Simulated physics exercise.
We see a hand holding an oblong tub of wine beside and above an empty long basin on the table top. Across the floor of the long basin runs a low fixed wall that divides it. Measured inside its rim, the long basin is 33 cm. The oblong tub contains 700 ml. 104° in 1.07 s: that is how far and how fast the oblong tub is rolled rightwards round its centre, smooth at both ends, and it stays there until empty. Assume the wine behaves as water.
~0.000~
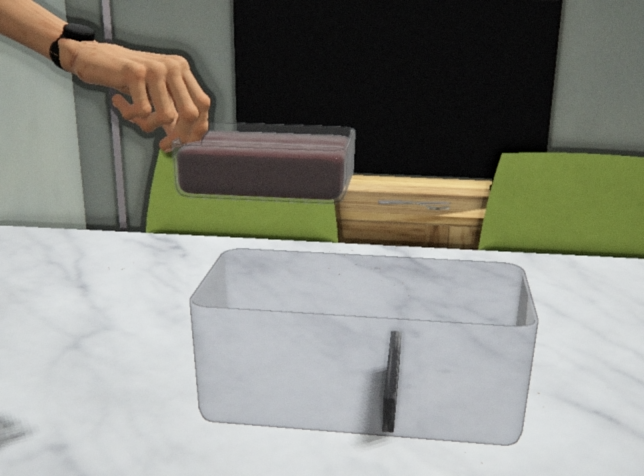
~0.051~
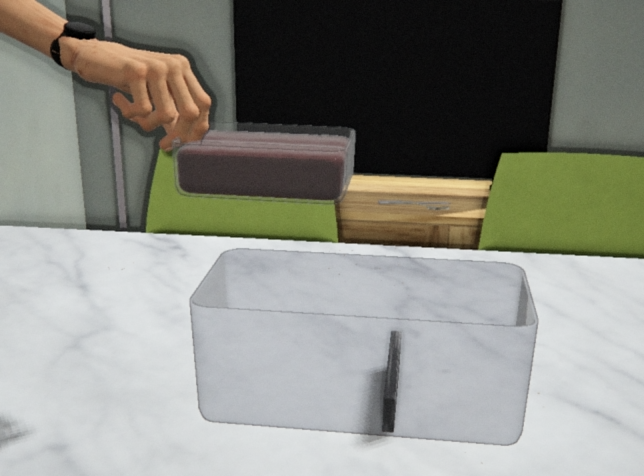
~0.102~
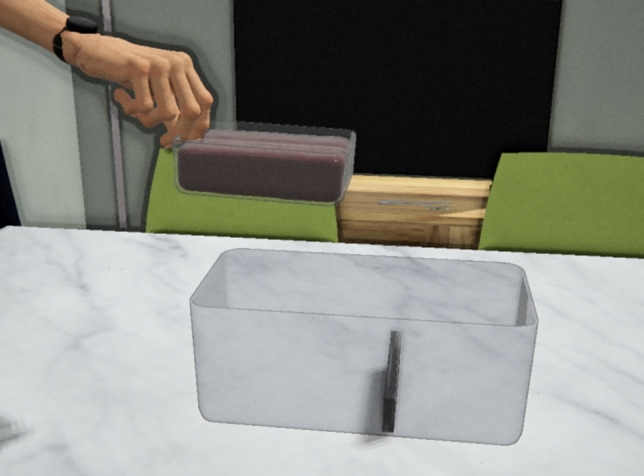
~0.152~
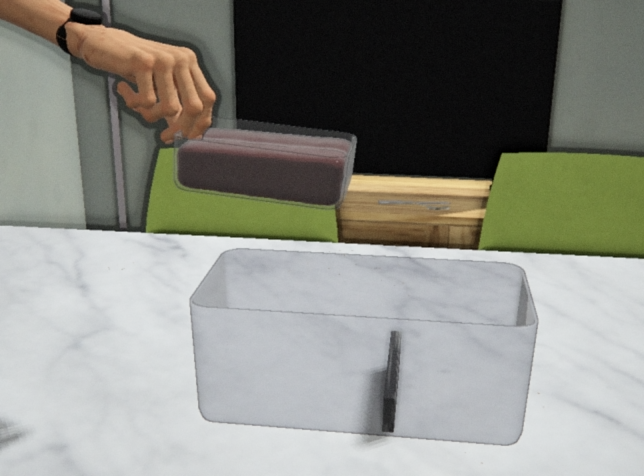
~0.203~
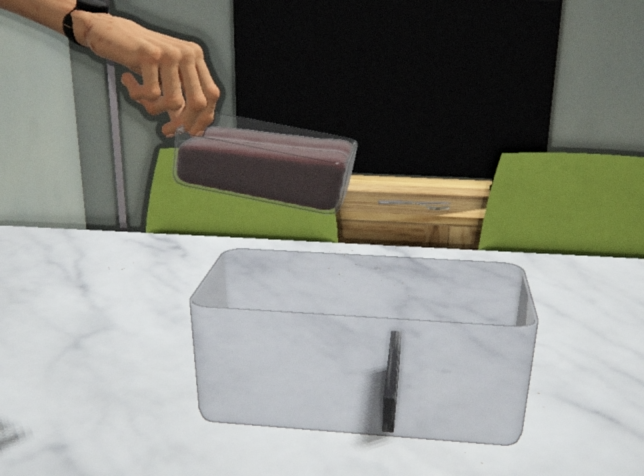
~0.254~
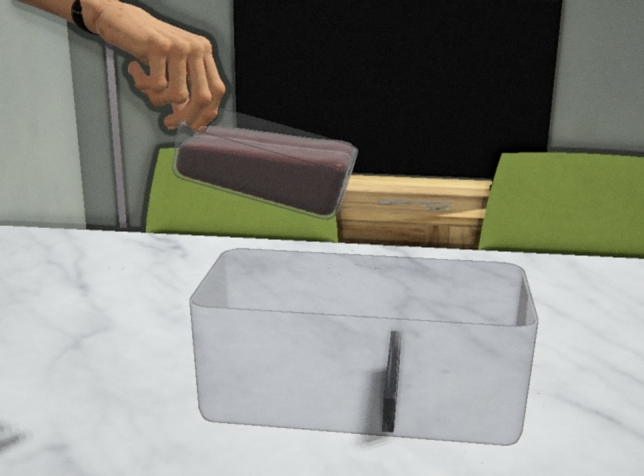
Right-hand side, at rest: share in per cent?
65 per cent.
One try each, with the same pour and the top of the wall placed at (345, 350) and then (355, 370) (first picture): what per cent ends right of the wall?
I'd say 85 percent on the first go, 75 percent on the next.
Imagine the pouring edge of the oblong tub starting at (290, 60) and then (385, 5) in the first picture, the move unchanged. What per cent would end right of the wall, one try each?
The first try gives around 30 percent, the second around 65 percent.
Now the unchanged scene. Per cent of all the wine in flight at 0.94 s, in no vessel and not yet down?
Some 3 % is up in the air.
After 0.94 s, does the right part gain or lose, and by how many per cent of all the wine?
The share ends smaller than before, by about 1 %.
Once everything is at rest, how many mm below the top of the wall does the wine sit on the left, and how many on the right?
Noted: Left near 32 mm, right near 16 mm.
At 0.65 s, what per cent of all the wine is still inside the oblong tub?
Near 18 in a hundred.
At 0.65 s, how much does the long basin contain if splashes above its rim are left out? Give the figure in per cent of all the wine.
Around 40%.
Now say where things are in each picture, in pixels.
In the first frame, it leans 0°; its right rim is at (350, 141); the wine meets the walls at (189, 140) and (348, 146); the long basin's rim runs from (208, 276) to (530, 295); the wall's top is at (393, 363).
In the second frame, it leans 1°; its right rim is at (350, 142); the wine meets the walls at (190, 140) and (349, 147).
In the third frame, it leans 2°; its right rim is at (351, 144); the wine meets the walls at (190, 138) and (349, 148).
In the fourth frame, it leans 5°; its right rim is at (351, 148); the wine meets the walls at (191, 137) and (350, 149).
In the fifth frame, it leans 9°; its right rim is at (352, 154); the wine meets the walls at (191, 137) and (351, 151).
In the sixth frame, it leans 14°; its right rim is at (352, 161); the wine meets the walls at (191, 136) and (351, 156); 2 per cent is over the edge.
By 0.65 s the tilt is 69° and 18 per cent is still to pour, 4 is left of the wall and 36 right of it.
By 0.94 s the tilt is 100° and 4 per cent is still to pour, 24 is left of the wall and 66 right of it.
By 1.24 s the tilt is 104° and 0 per cent is still to pour, 32 is left of the wall and 65 right of it.
By 1.57 s the tilt is 104° and 0 per cent is still to pour, 32 is left of the wall and 65 right of it.
At rest 32 per cent lies left of the wall, 65 right of it and 3 outside.
